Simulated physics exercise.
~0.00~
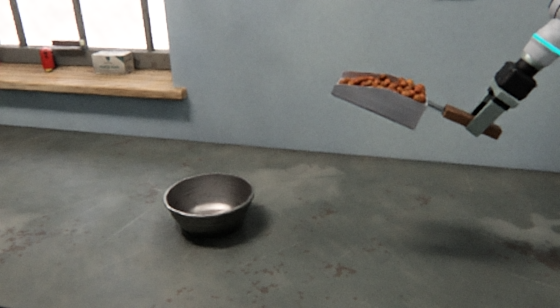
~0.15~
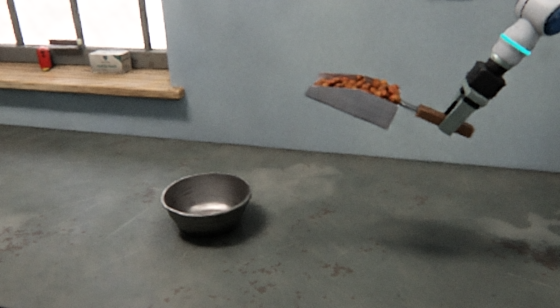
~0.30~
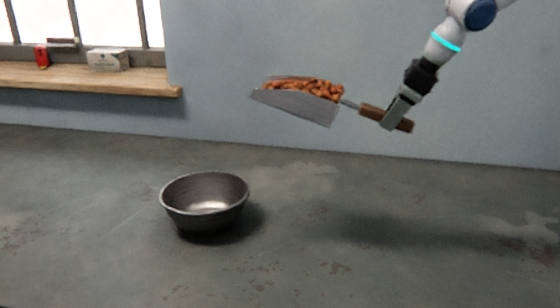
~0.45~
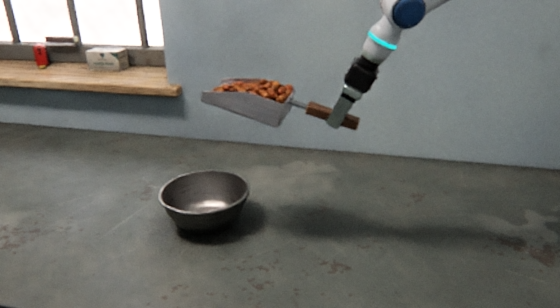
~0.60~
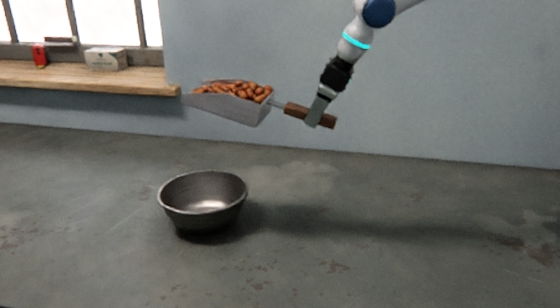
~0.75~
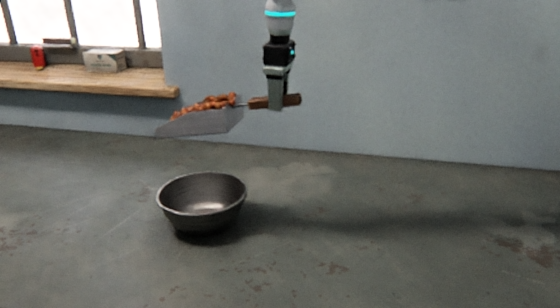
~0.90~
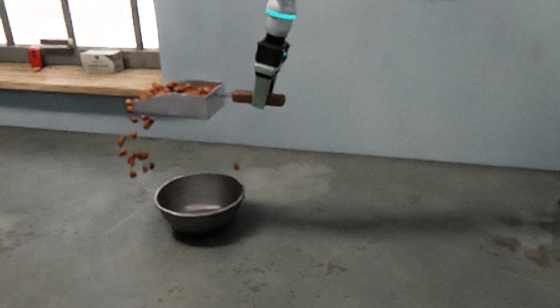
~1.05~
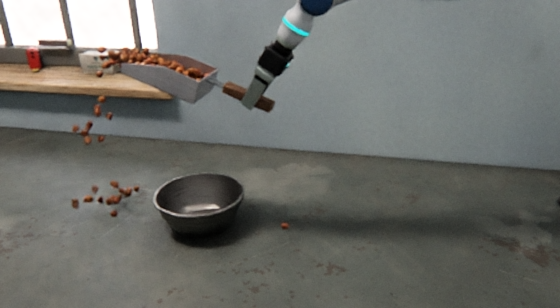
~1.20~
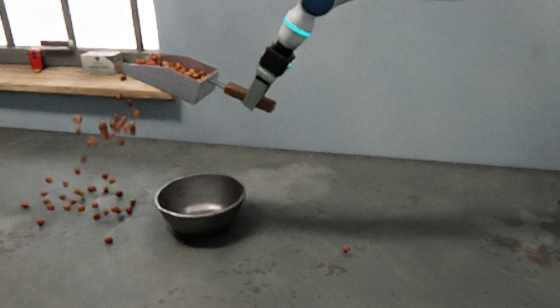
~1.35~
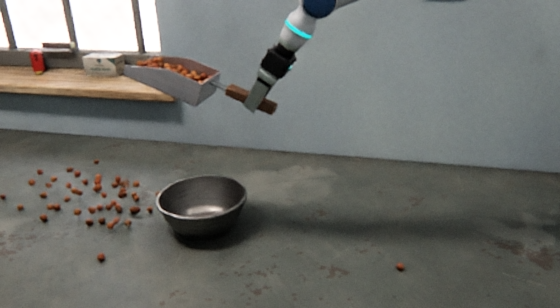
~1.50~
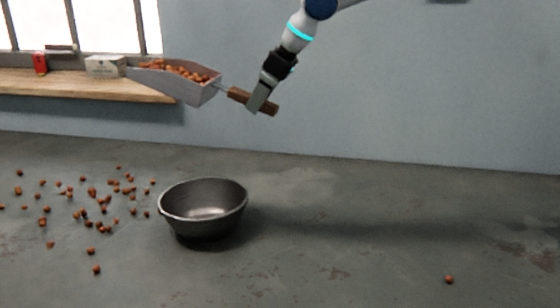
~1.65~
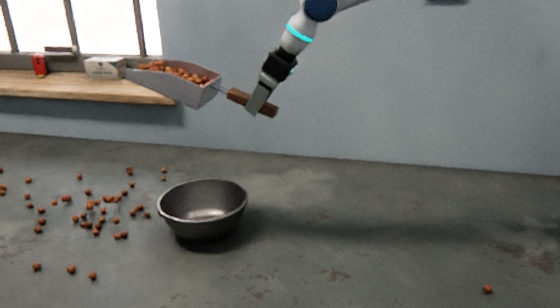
On a worn grey surface beside a blue-grey wall and a window with a wooden sill, a dark metal bowl sits empty while a robotic arm holds a scoop of hazelnuts. The arm carries the scoop left until it hangs above the bowl. There the scoop dips forward, then tips back, and nuts spill from its front. They fall to the left of the bowl, bounce and scatter, while a single nut rolls away to the right. The arm stops with many nuts still in the scoop, the others strewn across the surface and the bowl still empty.
